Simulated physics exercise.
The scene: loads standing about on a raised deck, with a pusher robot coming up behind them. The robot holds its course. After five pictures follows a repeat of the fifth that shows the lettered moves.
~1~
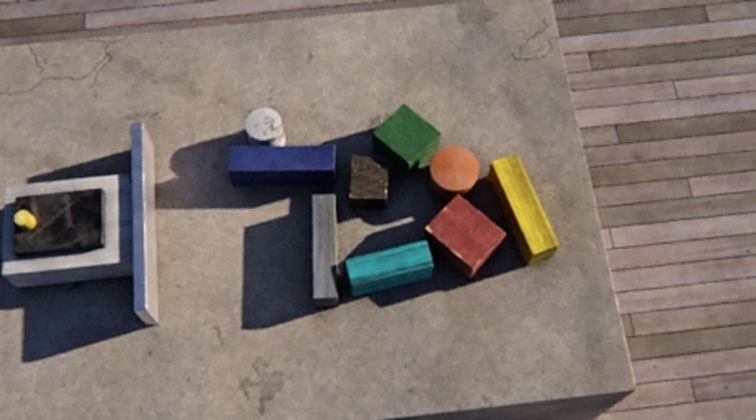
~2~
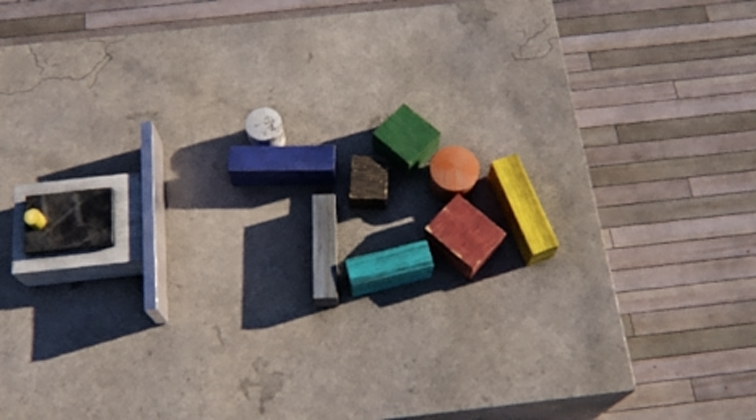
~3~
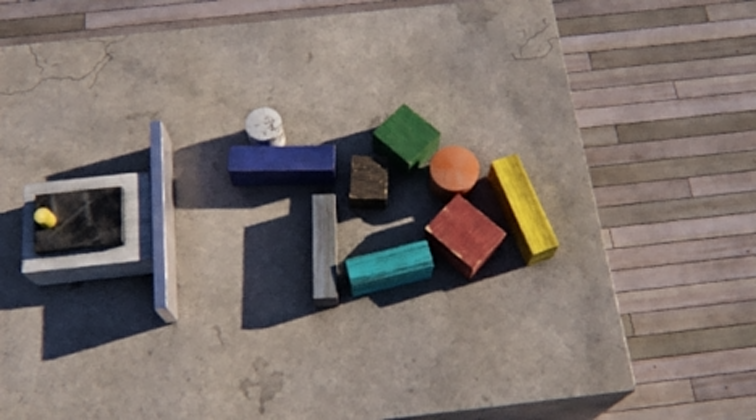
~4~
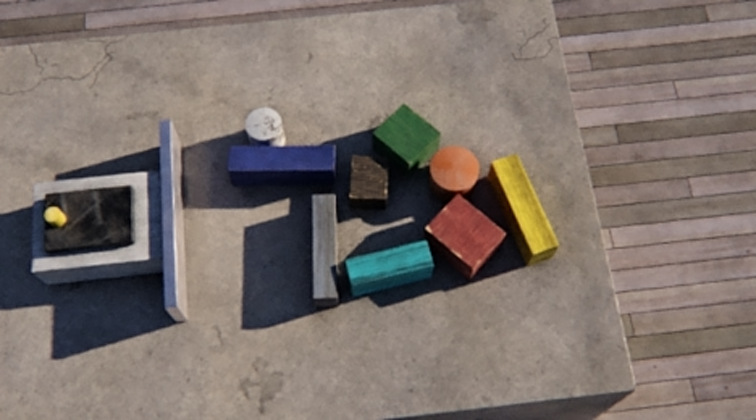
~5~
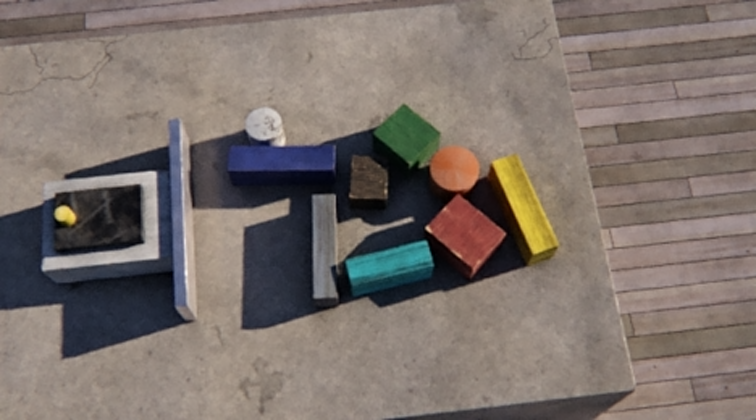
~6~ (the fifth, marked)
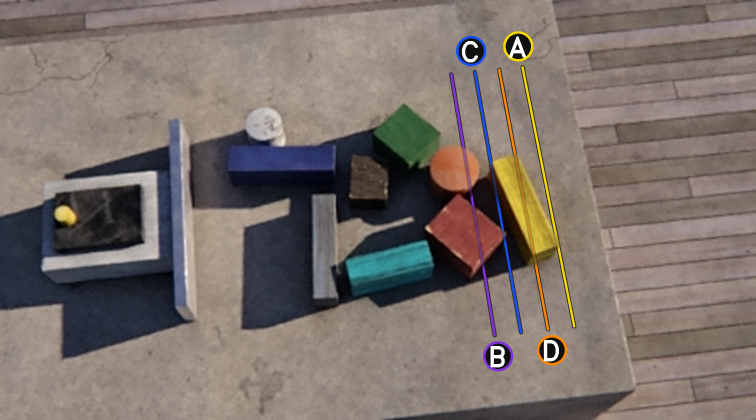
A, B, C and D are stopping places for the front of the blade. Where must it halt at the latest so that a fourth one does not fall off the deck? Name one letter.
It should halt at D.
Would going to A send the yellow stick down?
By then, yes.
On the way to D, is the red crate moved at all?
Yes.
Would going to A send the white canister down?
No.
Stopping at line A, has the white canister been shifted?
By then, yes.
On the marked copy, A at (547, 189); B at (472, 197); C at (497, 195); D at (522, 192).
Following D. Soon after the start, robot (232, 203); white canister (321, 126); green crate (432, 134).
Later, robot (359, 190); green crate (544, 112); yellow stick (547, 208).
In the end, robot (455, 180); yellow stick over the edge; green crate over the edge; three fallen.
As for the rest, A drops five; B is within the limit but short; C is within the limit but short.
